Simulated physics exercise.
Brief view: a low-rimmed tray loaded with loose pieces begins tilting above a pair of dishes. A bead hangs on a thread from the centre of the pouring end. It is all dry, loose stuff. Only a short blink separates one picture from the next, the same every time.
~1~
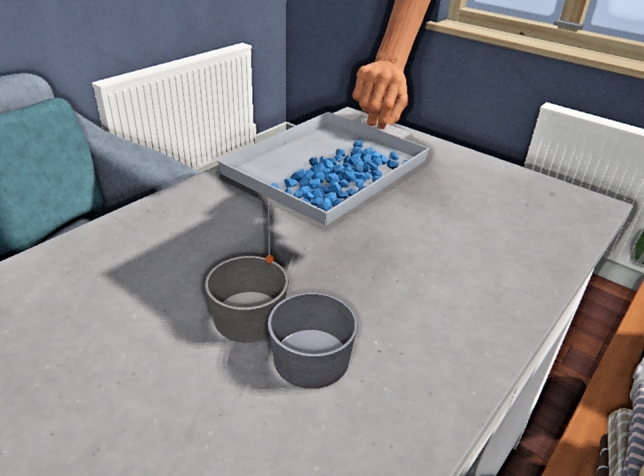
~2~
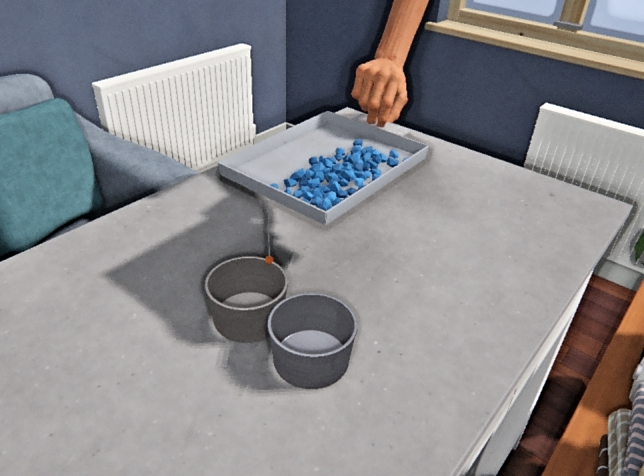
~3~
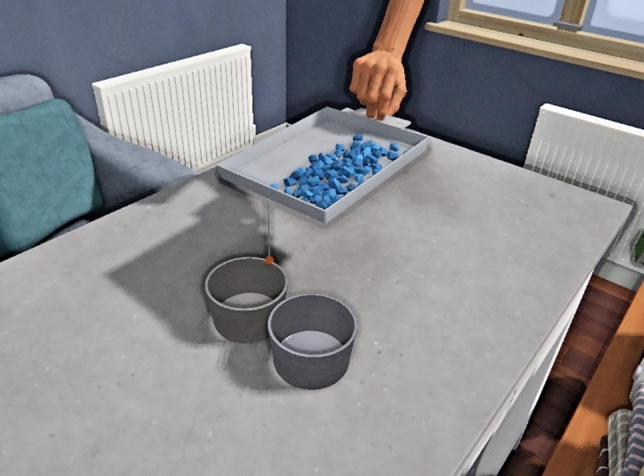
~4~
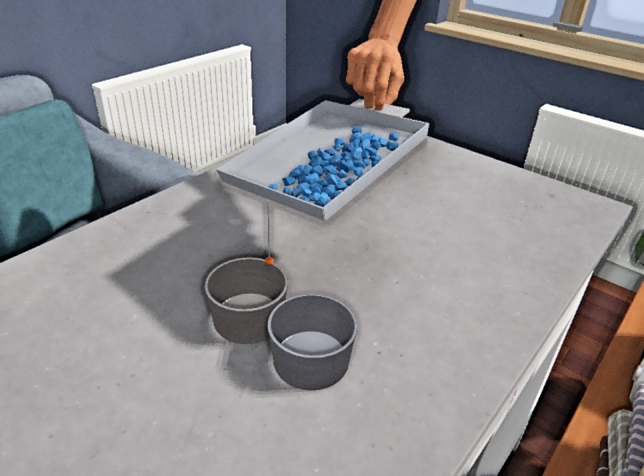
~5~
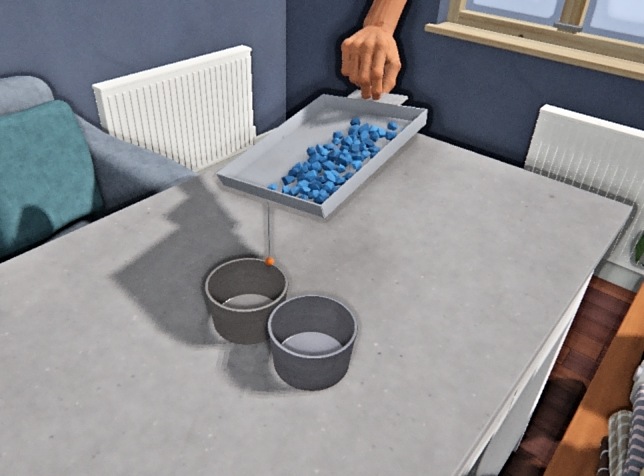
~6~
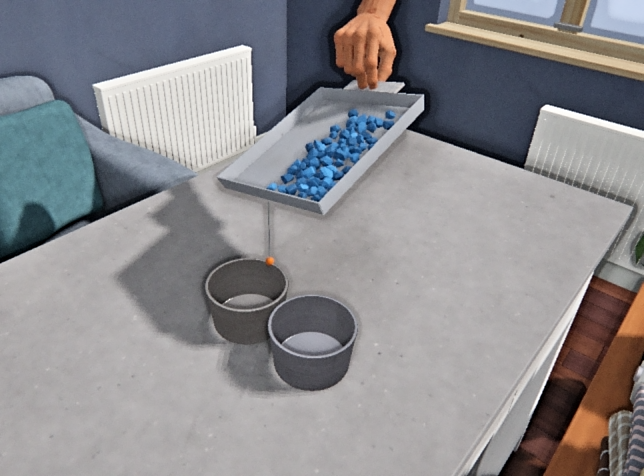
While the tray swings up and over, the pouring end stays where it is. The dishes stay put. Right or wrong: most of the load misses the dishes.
Right, the dishes get under half.
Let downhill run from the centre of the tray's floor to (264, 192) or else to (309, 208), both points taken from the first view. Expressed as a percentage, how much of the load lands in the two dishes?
The first try gives close to 60 percent; the next gives 80 percent.
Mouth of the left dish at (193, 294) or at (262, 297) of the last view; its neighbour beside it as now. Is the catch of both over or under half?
At place one not up to half; at place two not up to half.
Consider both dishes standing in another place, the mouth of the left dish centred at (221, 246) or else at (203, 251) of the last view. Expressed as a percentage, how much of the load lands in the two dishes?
The first try gives 90 per cent, the second 70 per cent.
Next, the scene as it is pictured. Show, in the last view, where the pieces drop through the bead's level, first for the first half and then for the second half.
First close to (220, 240), next close to (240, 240).
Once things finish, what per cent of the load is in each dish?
Around 10 in a hundred in the left dish and around 0 in a hundred in the right dish.
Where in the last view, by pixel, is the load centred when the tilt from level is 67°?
Around (252, 180).
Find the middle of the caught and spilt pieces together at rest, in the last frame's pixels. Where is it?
Near pixel (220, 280).
Soon, tray tipped steeply; nearly all on the tray; a stray few in the left dish; a small part in the air.
A while on, tray tipped past a quarter turn; a small part on the tray; a small part in the left dish; about two thirds outside both; a small part in the air.
Towards the end, tray tipped past a quarter turn; a small part in the left dish; nearly all outside both.
Finally, tray tipped past a quarter turn; none in the right dish; a small part in the left dish; nearly all outside both.
